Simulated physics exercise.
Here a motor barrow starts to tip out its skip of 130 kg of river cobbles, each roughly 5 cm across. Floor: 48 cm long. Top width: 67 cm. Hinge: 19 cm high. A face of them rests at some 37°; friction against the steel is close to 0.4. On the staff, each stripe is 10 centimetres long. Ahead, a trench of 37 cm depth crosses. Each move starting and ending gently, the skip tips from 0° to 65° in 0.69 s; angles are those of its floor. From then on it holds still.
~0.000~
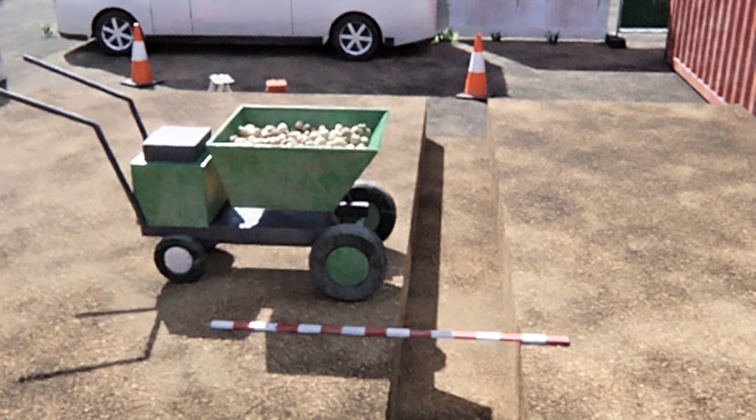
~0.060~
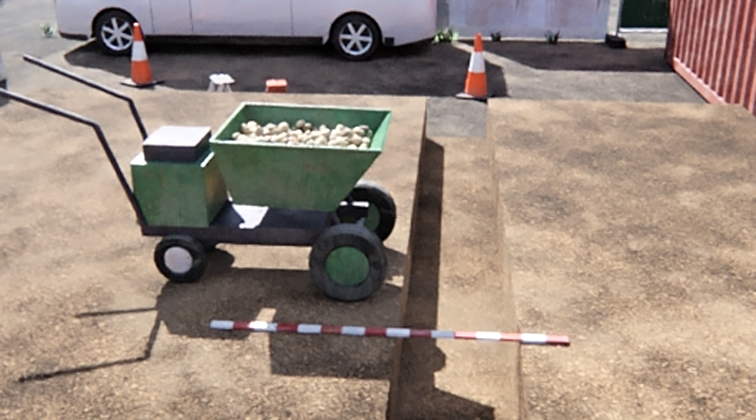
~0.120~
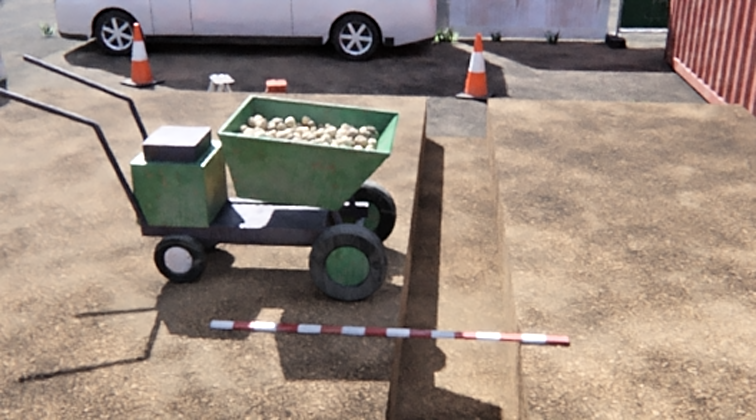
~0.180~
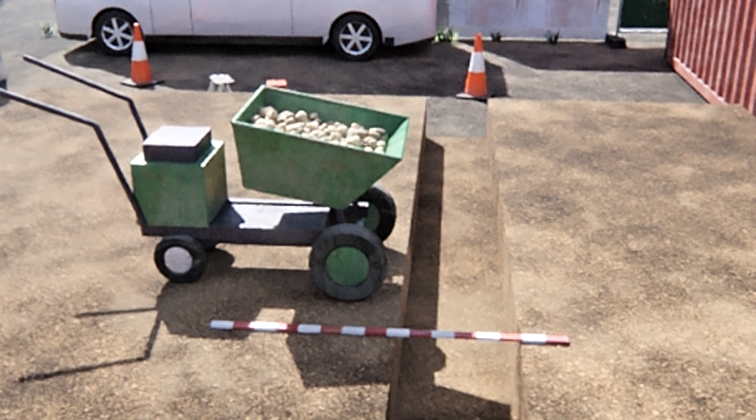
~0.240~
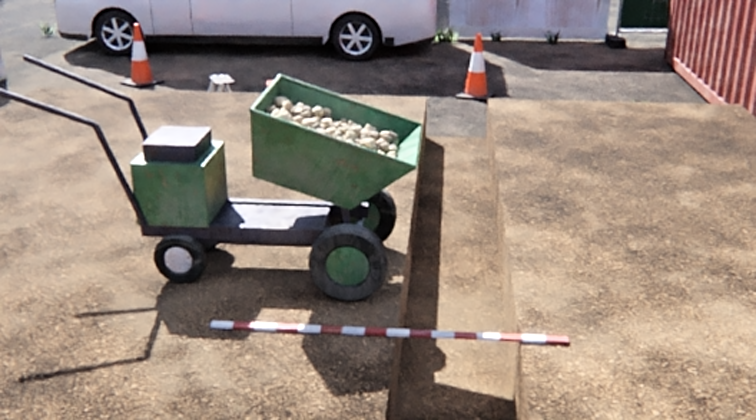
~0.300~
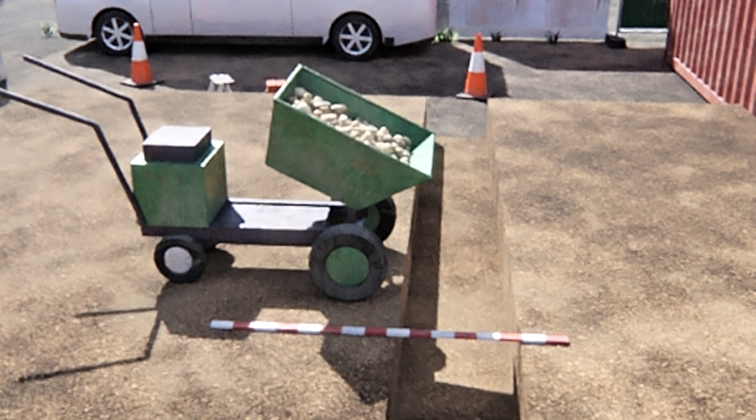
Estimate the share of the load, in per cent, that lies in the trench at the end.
I would say 41 per cent of the load lies in the trench at the end.
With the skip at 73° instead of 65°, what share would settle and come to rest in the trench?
Around 50 per cent would finish in the trench.
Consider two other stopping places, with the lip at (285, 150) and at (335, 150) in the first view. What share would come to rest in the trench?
Around 80% for the first place and 70% for the second.
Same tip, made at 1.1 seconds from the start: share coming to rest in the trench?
My guess is near 55 percent.
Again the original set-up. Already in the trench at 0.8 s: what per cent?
By then, around 10 percent.
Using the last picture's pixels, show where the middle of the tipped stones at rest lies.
In the last view, about (517, 275).
After 0.5 s the floor is at 55°; 100 % in the skip; the foremost stones are at (450, 197).
After 0.8 s the floor is at 65°; 86 % in the skip, 10 % in the trench, 4 % past the trench; the foremost stones are at (529, 278).
After 1.1 s the floor is at 65°; 45 % in the skip, 15 % in the trench, 39 % past the trench; the foremost stones are at (646, 271).
After 3.1 s the floor is at 65°; 18 % in the skip, 41 % in the trench, 41 % past the trench; the foremost stones are past the picture's edge.
